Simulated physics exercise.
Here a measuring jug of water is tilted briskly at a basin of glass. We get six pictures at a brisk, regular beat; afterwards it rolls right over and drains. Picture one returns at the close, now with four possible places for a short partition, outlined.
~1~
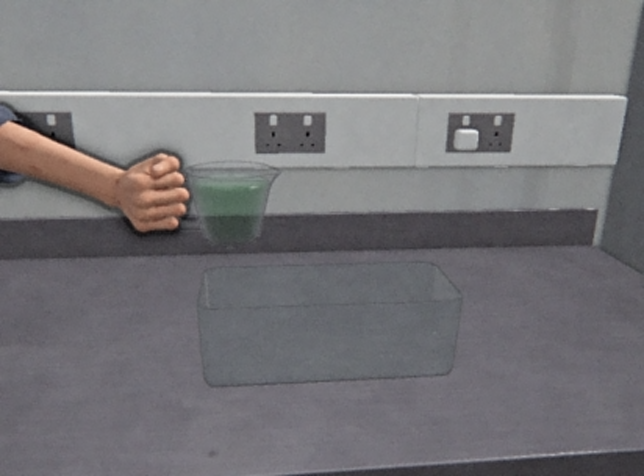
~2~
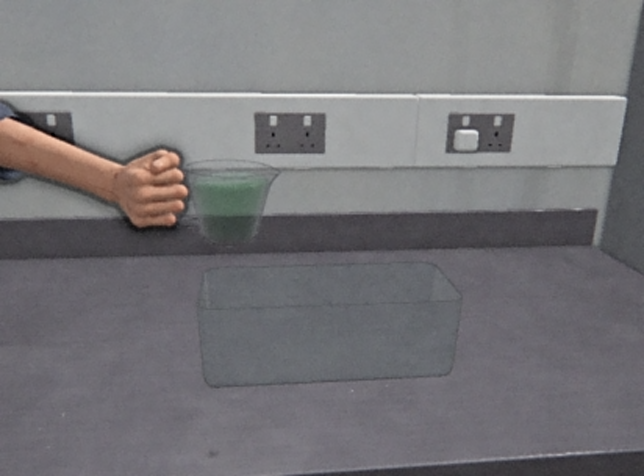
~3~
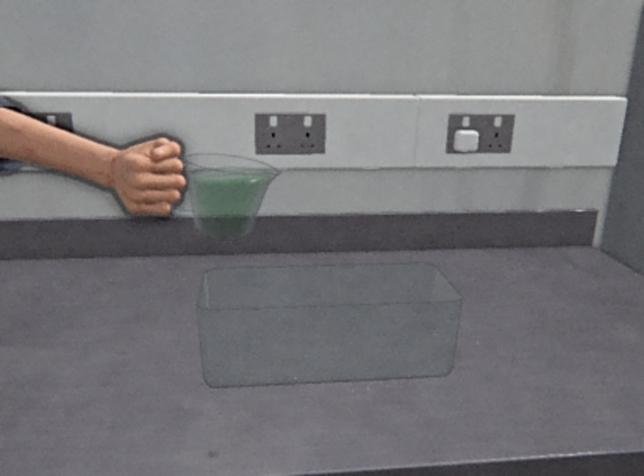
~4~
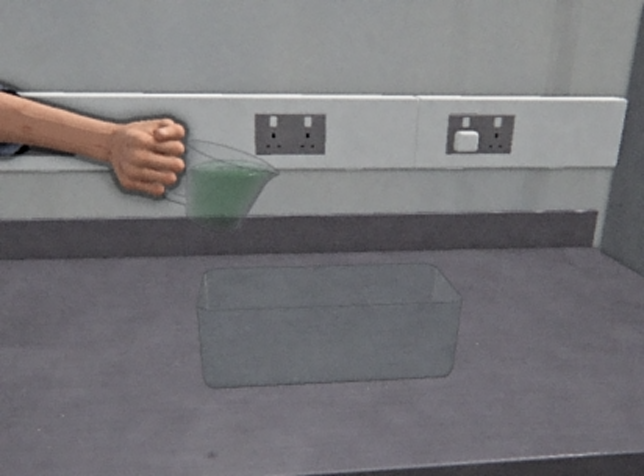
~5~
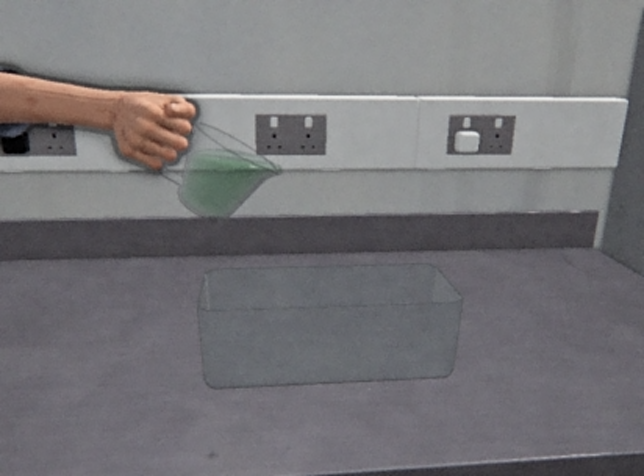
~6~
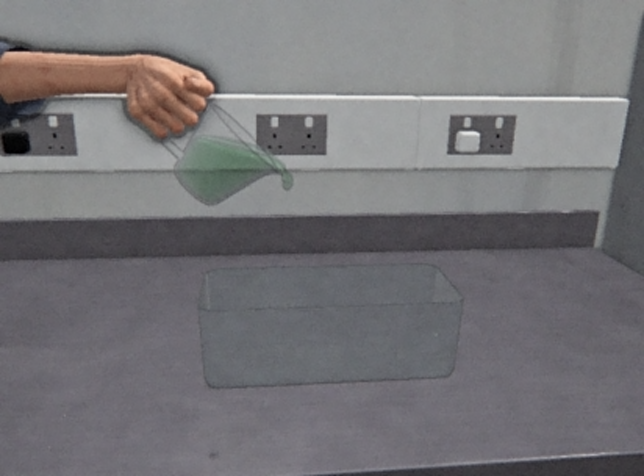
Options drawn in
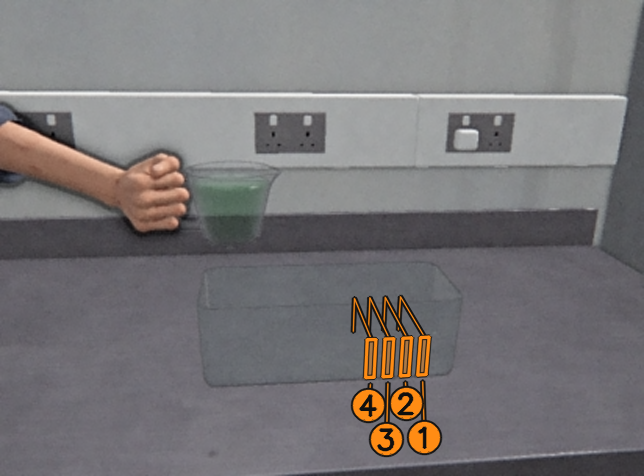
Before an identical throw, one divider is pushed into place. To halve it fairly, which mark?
It is 4.
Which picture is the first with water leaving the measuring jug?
In picture 5.
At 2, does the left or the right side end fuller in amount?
More ends on the left.
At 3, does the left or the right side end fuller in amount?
The left side.
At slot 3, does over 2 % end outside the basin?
Yes.
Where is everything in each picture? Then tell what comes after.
The first picture shows upright, lip at (280, 171); basin from (204, 383) to (452, 371); nothing has left yet.
The second picture shows tipped about 2°, lip at (279, 172); nothing has left yet.
The third picture shows tipped about 8°, lip at (279, 172); nothing has left yet.
The fourth picture shows tipped about 18°, lip at (279, 173); nothing has left yet.
The fifth picture shows tipped about 30°, lip at (279, 173); water is over the lip, down to (279, 173).
The sixth picture shows tipped about 45°, lip at (279, 172); water is over the lip, down to (286, 187).
On the marked copy, 1 at (422, 381); 2 at (405, 382); 3 at (387, 383); 4 at (370, 384).
With 1, about 87 % ends left of the wall and 5 % right of it; 8 % is lost outside.
With 2, about 88 % ends left of the wall and 4 % right of it; 8 % is lost outside.
With 3, about 90 % ends left of the wall and 2 % right of it; 8 % is lost outside.
With 4, about 55 % ends left of the wall and 41 % right of it; 4 % is lost outside.
